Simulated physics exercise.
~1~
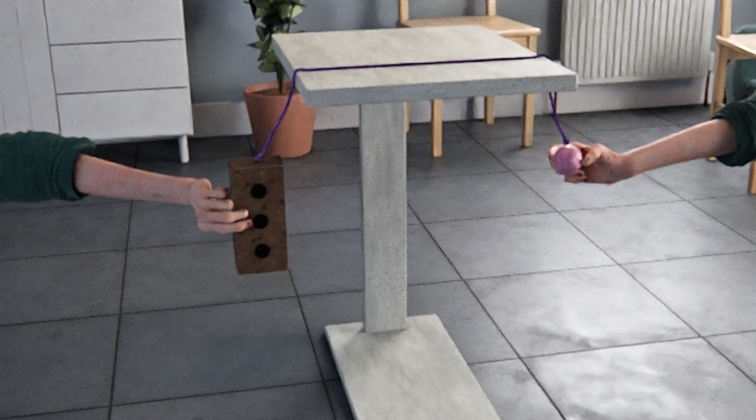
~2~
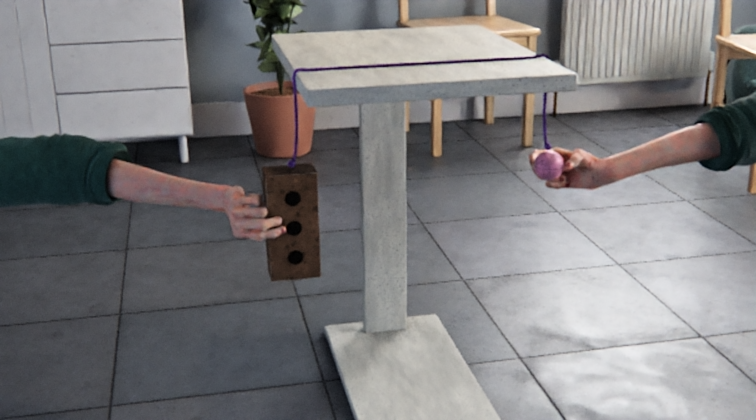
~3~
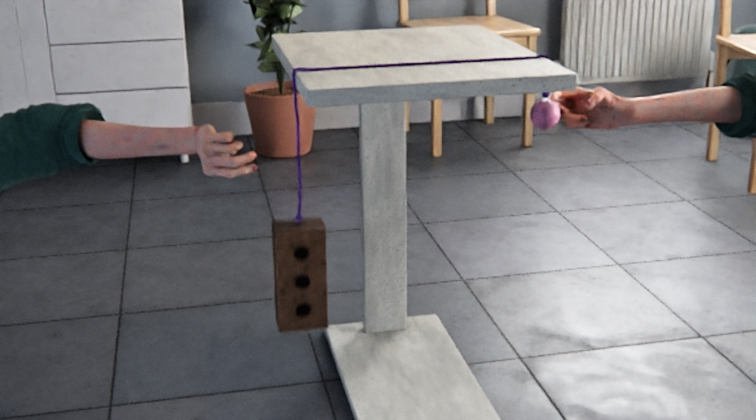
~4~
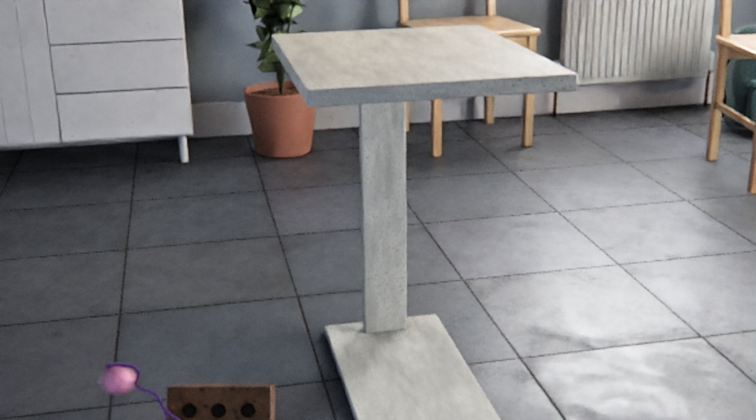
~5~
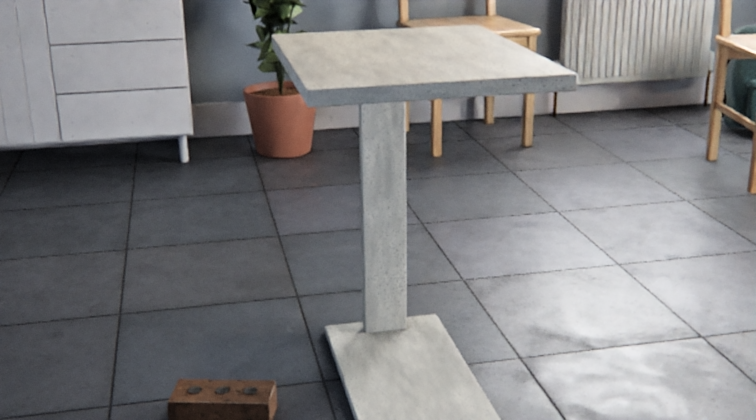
Brick with holes, tied by purple string to a pink ball, dropping left off a stand after hands let go, ending on floor.
